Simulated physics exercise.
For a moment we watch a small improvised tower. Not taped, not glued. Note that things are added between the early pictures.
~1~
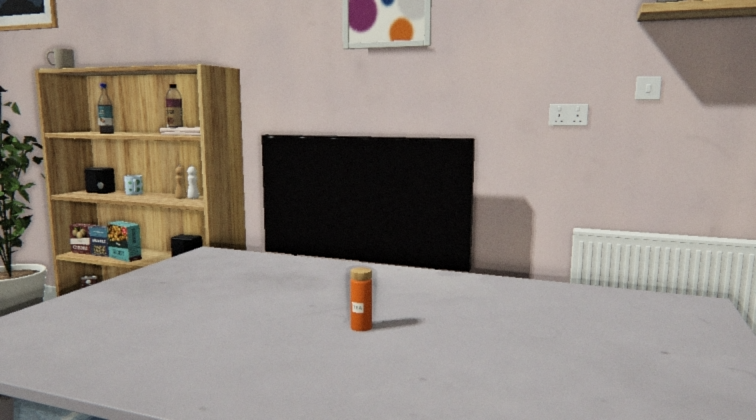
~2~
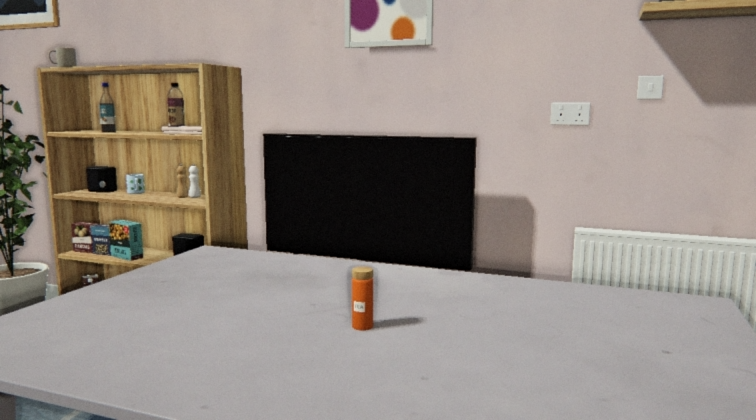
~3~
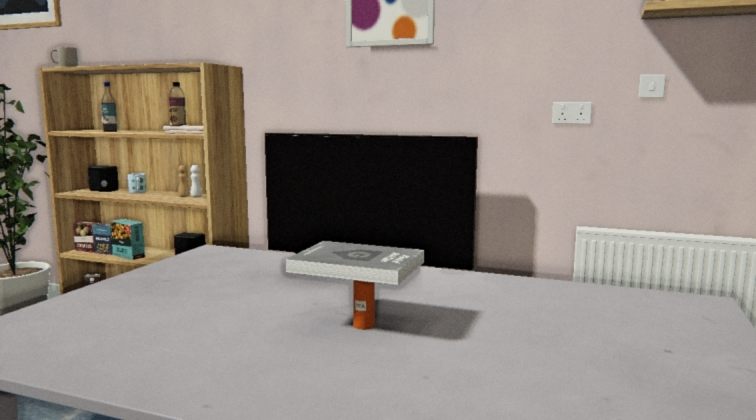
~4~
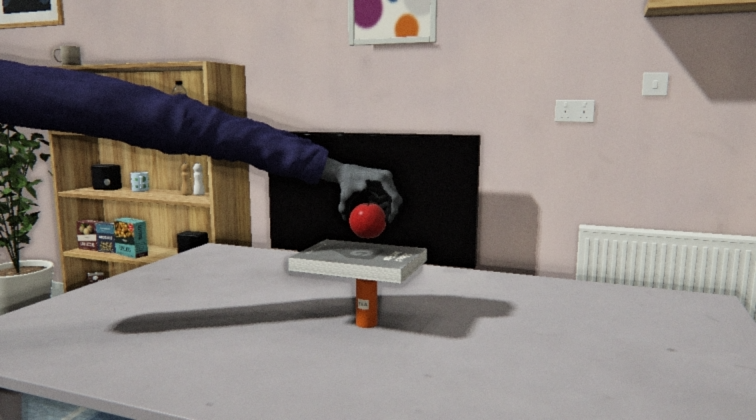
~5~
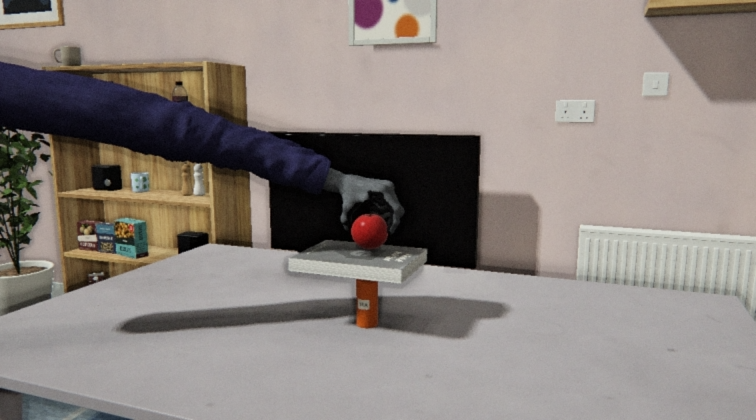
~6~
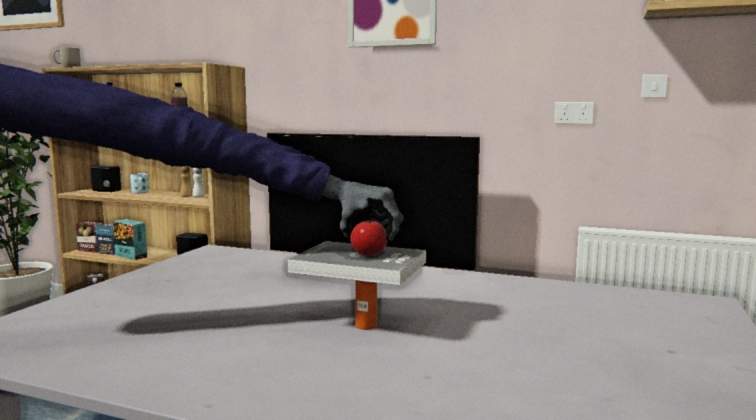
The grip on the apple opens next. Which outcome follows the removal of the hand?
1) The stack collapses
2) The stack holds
The answer is 2.
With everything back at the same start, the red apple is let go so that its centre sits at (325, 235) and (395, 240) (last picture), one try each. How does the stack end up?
Trial 1: Falls over. Trial 2: Stable.
Then, 0.20 s past the last view, nothing moves.
Then, 0.50 s past the last view, red apple resting near (369, 239).
Finally, all 3 still in place. Final places as the last picture's camera would see them, red apple near (369, 239). The stack stays up.
